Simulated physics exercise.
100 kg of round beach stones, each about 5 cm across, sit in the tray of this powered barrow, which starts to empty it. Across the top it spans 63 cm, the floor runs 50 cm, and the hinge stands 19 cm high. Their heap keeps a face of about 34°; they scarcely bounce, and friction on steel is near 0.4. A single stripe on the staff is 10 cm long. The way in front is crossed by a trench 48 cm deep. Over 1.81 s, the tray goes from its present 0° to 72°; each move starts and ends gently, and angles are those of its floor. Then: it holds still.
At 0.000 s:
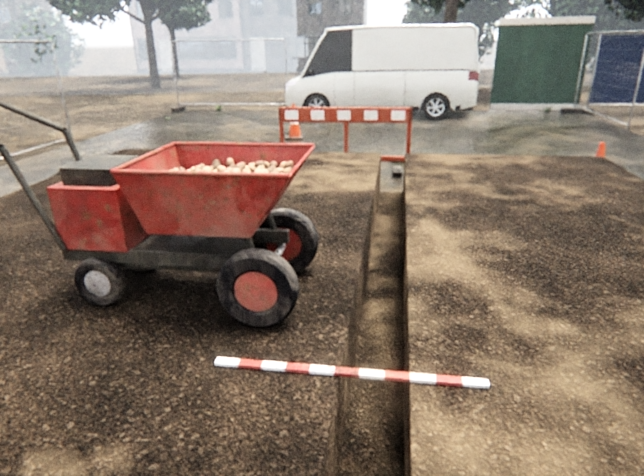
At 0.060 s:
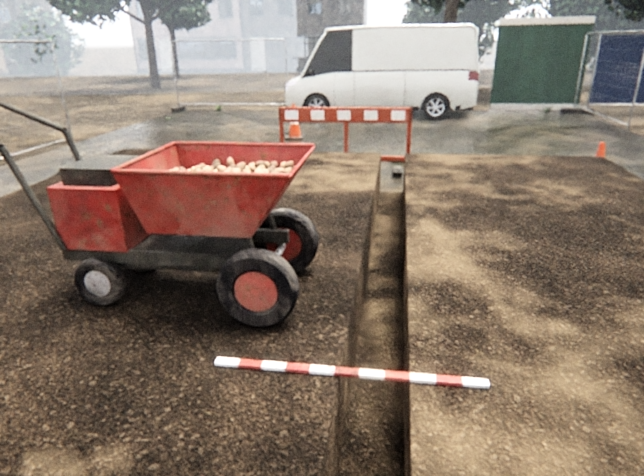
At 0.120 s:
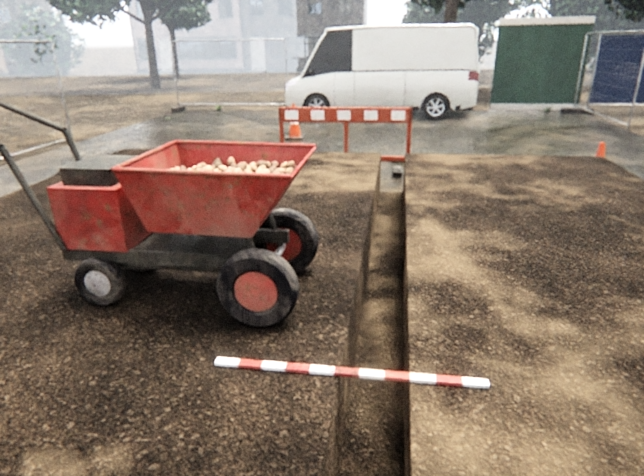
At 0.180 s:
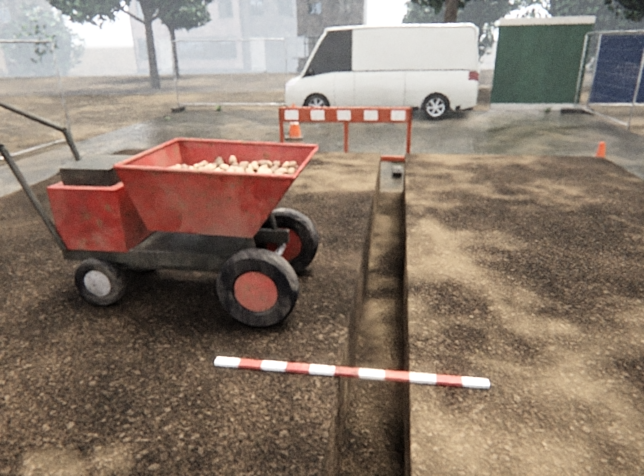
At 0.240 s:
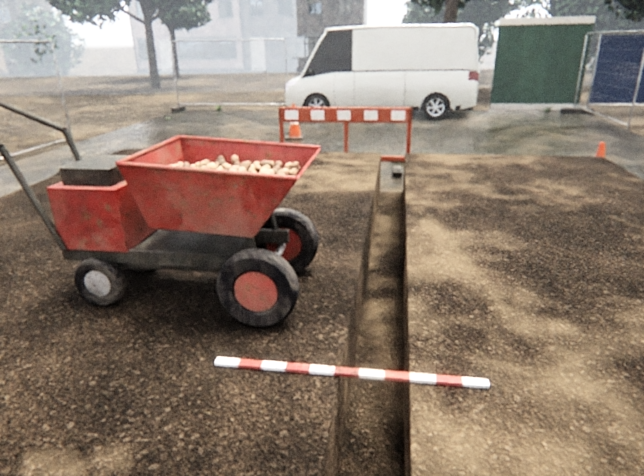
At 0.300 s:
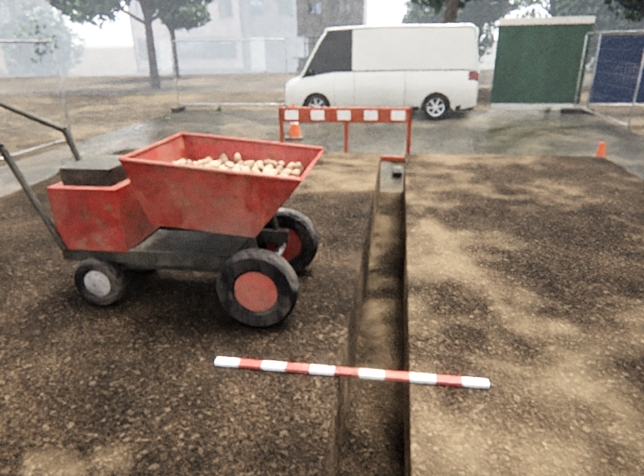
The clip shows a red powered barrow loaded with pale stones beside a narrow trench, with a striped staff lying across it and a white van behind; the barrow stays still while its tray tilts slightly forward to the right.
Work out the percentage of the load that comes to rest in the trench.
It works out at about 46 per cent of the load.
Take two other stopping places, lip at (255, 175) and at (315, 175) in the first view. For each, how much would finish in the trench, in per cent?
The first start gives about 85 per cent, the second about 20.
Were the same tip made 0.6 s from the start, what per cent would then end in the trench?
Roughly 25% would finish there.
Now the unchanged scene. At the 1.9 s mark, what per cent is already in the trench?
About 15 per cent by then.
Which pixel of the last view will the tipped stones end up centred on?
Roughly at pixel (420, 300).
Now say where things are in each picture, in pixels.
Lip at (289, 176), floor tilted 0°, highest stones at (244, 169), in the first frame.
The tray is at 0°, its lip at (289, 176); the top of the load is at (244, 169); the stones move at 0.1 m/s on average, in the second frame.
Lip at (291, 177), floor tilted 1°, highest stones at (245, 169); the stones move at 0.1 m/s on average, in the third frame.
The tray is at 2°, its lip at (293, 178); the top of the load is at (237, 169); the stones move at 0.2 m/s on average, in the fourth frame.
Lip at (297, 179), floor tilted 3°, highest stones at (218, 167); the stones move at 0.2 m/s on average, in the fifth frame.
Lip at (301, 181), floor tilted 5°, highest stones at (209, 165); the stones move at 0.3 m/s on average, in the sixth frame.
After 1.4 s the floor is at 61°; 100 % in the tray; the foremost stones are at (388, 249).
After 1.9 s the floor is at 72°; 49 % in the tray, 13 % in the trench, 38 % past the trench; the foremost stones are at (500, 300).
After 2.3 s the floor is at 72°; 21 % in the tray, 24 % in the trench, 55 % past the trench; the foremost stones are at (559, 307).
After 4.2 s the floor is at 72°; 0 % in the tray, 46 % in the trench, 54 % past the trench; the foremost stones are at (589, 320).
